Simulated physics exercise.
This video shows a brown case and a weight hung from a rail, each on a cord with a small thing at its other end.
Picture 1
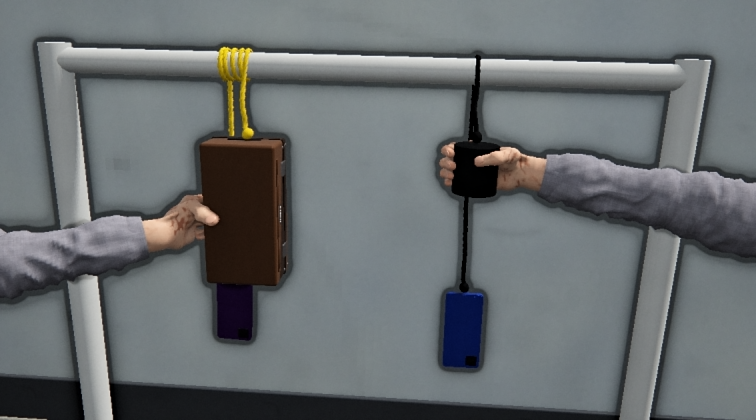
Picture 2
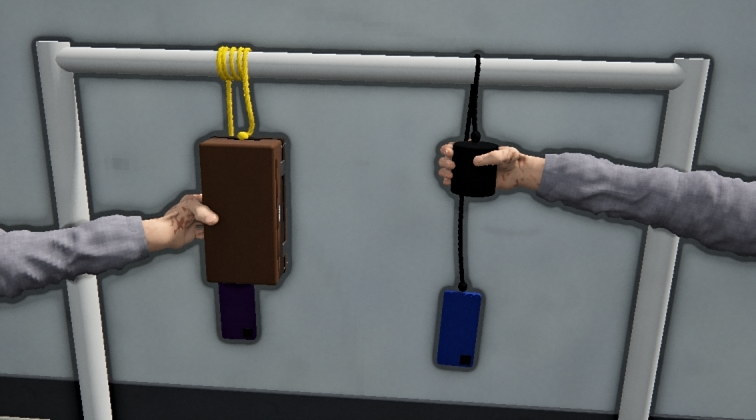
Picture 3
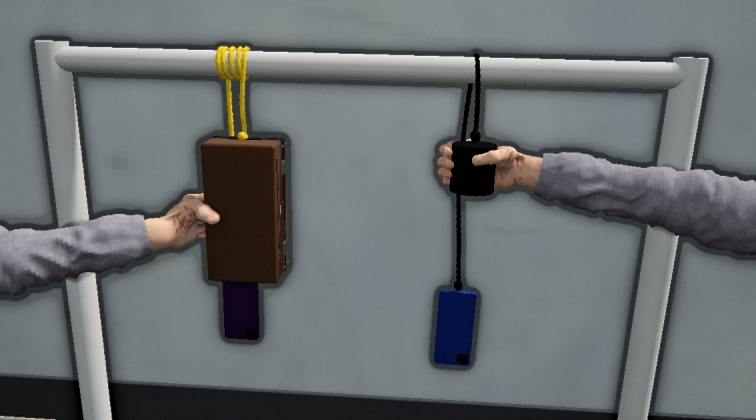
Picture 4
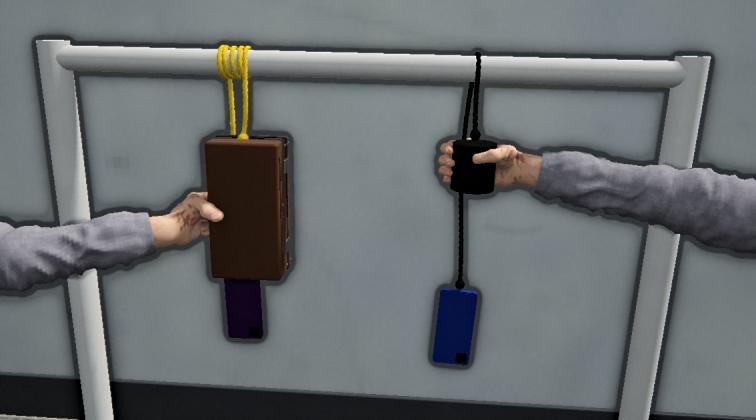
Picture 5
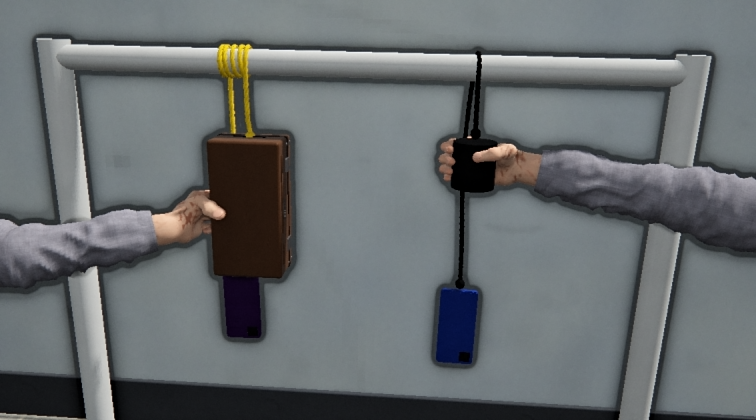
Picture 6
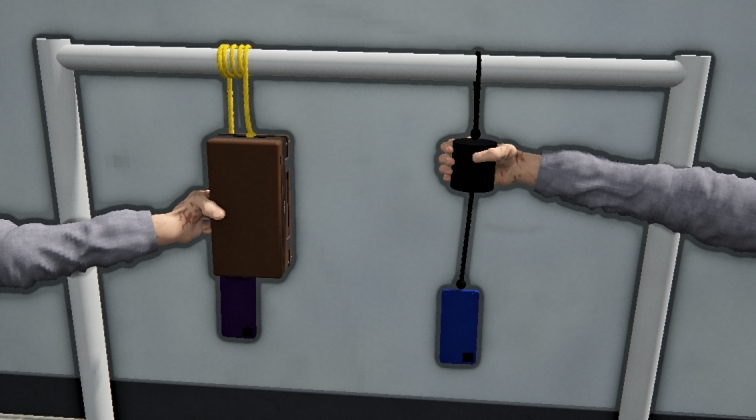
Two hands hold a brown case and a black object while the phones below sway slightly.
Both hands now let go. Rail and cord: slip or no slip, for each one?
Brown case: No slip; weight: Slip.
Then, 0.48 s past the final frame, brown case still up near (249, 212); weight dropping.
Then, 0.80 s past the final frame, brown case still up near (248, 213); weight on the floor.
When it is over, brown case still up near (249, 213); weight on the floor. The brown case keeps its height and the weight runs down to the floor.
